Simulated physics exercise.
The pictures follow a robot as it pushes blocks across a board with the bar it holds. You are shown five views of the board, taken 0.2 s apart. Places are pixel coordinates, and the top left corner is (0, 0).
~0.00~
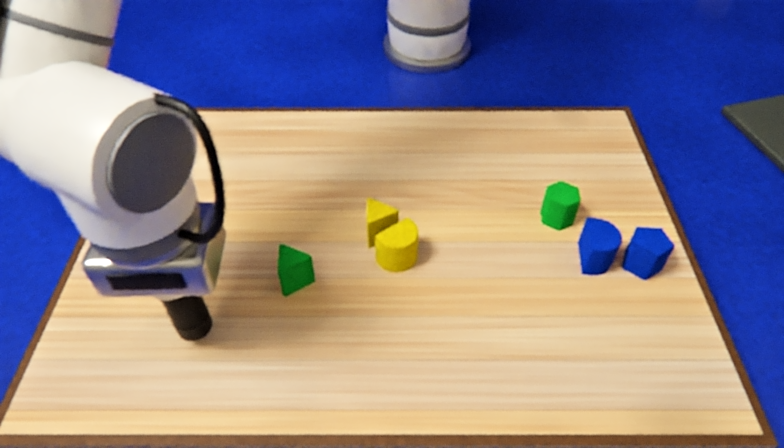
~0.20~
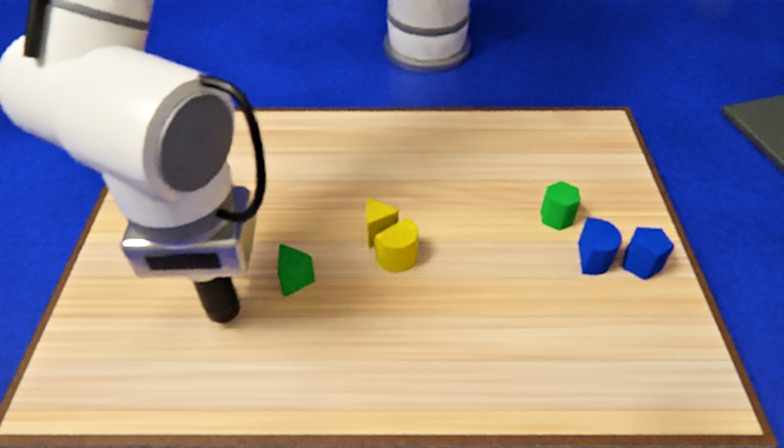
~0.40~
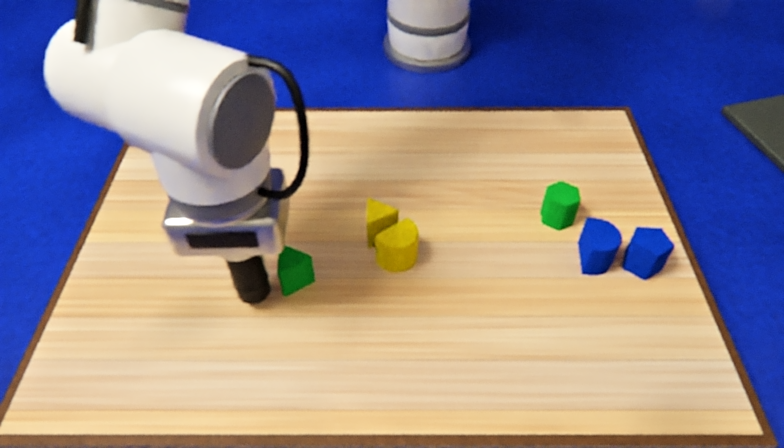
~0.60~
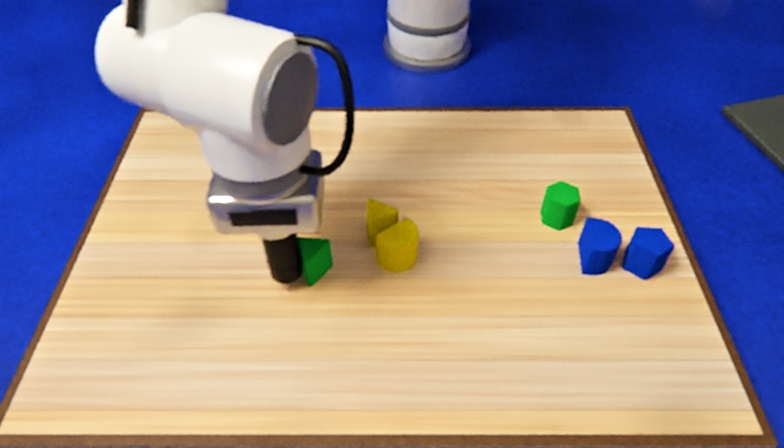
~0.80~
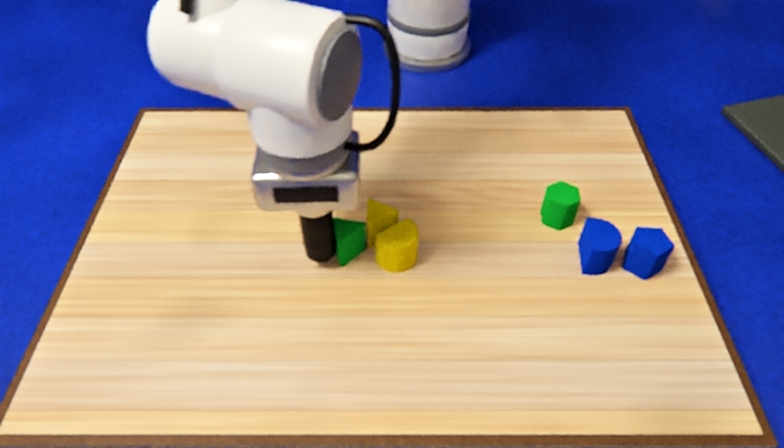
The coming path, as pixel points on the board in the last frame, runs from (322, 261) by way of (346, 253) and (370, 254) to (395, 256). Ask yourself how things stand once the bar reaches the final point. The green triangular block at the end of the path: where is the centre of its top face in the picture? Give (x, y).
Its top centre is at about (418, 221).
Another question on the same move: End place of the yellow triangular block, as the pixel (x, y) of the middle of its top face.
For the centre of its top, I'd go with (398, 203).
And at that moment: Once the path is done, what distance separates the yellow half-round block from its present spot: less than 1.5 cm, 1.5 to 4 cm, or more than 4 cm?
It ends 1.5 to 4 cm from its spot.
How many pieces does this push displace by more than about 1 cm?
Three or more blocks move.
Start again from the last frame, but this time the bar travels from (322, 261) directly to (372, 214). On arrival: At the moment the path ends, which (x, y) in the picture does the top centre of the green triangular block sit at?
At pixel (377, 216).
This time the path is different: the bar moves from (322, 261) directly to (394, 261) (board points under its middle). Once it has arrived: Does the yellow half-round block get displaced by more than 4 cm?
The answer is no.
What follows on the original path. Halfway along, bar (358, 243); green triangular block (383, 220); yellow triangular block (393, 205), turned 70° anticlockwise.
At the end, bar (395, 247); green triangular block (418, 221); yellow triangular block (398, 203), turned 80° anticlockwise; yellow half-round block (432, 241).
